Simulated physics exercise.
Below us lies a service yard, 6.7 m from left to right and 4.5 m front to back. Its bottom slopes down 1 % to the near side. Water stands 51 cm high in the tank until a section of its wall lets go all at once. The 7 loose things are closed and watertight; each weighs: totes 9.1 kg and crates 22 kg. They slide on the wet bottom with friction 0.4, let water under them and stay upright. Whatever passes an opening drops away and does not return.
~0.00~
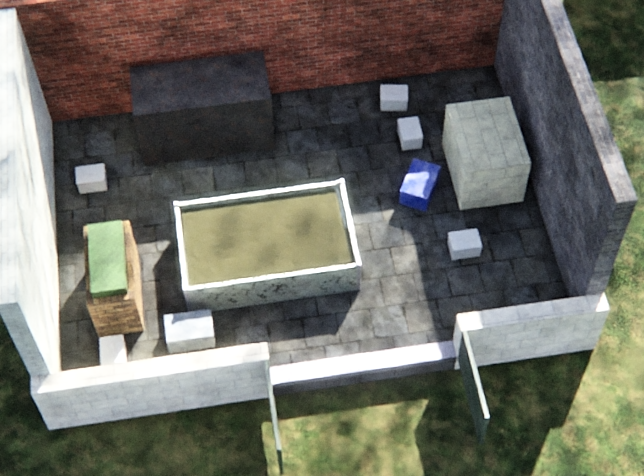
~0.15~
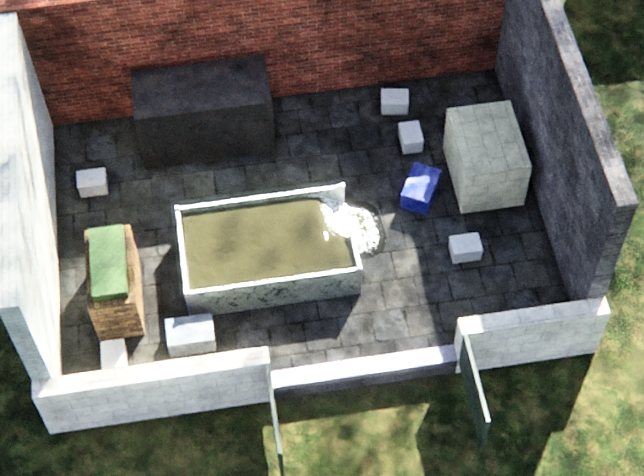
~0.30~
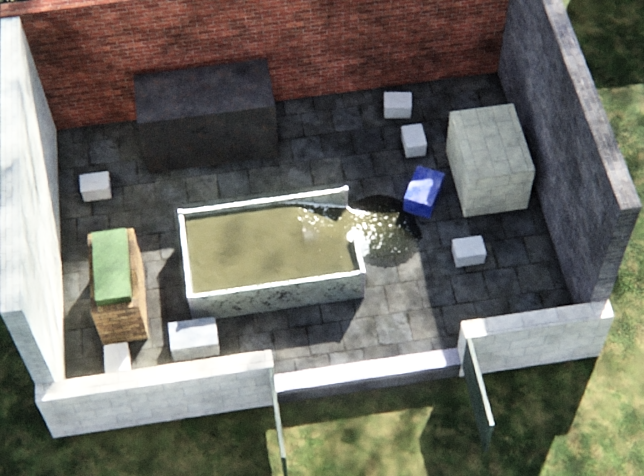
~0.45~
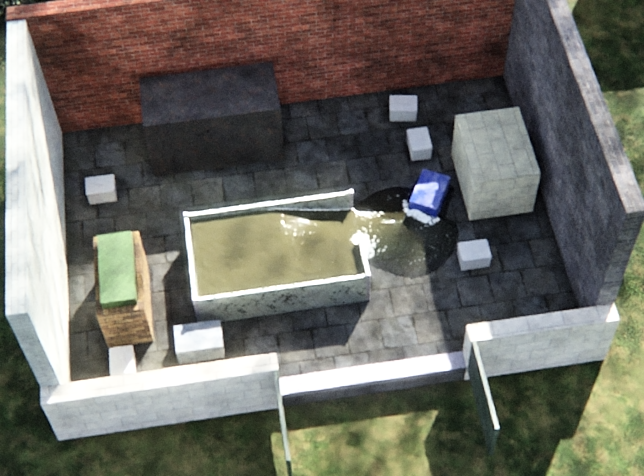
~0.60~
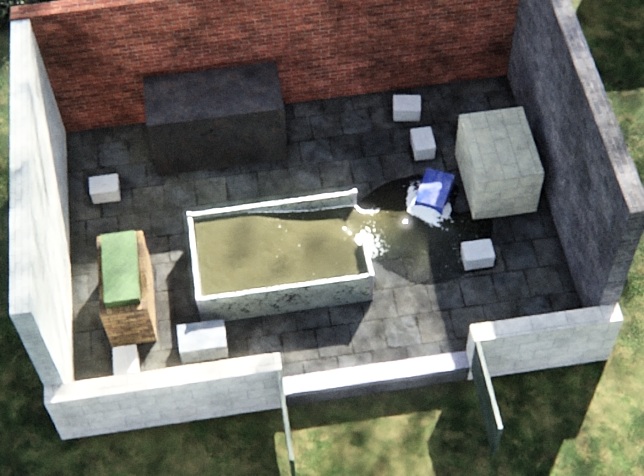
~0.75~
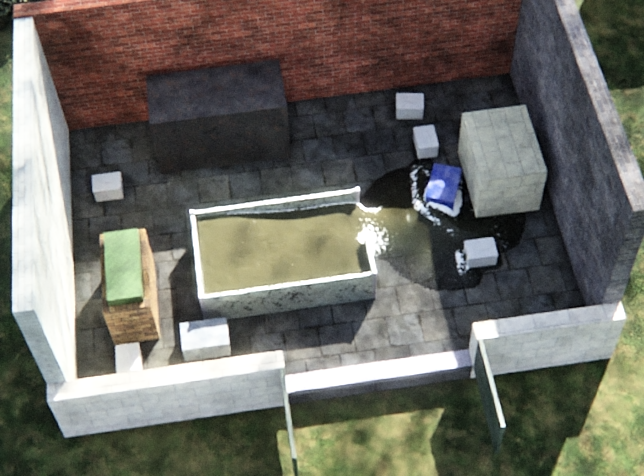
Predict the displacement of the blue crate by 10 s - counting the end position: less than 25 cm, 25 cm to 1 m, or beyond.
Blue crate gets carried off.
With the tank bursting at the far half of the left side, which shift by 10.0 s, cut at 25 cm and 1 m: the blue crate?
In that case the blue crate stays put.
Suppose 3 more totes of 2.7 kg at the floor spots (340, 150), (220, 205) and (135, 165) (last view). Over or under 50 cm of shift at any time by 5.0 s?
In turn: Short of it, less, short of it.
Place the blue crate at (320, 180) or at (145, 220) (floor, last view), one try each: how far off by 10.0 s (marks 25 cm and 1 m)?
In turn: It barely shifts; it holds its place.
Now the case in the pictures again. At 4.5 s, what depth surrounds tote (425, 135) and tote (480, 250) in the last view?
Roughly 10 and 5 cm.
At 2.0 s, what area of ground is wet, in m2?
About 12.0 m2.
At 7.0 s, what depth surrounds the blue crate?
About 8 cm.
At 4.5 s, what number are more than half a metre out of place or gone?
4 of them.
After 2.0 s the blue crate is near (454, 167), 0.4 m from its start, afloat; 0 of 7 are out; 1 afloat.
After 4.5 s the blue crate is near (432, 86), 1.8 m from its start, aground; 0 of 7 are out; 1 afloat.
After 7.0 s the blue crate is near (431, 86), 1.8 m from its start, aground; 0 of 7 are out; 2 afloat.
After 10.0 s the blue crate is near (430, 87), 1.8 m from its start, aground; 0 of 7 are out; 0 afloat.
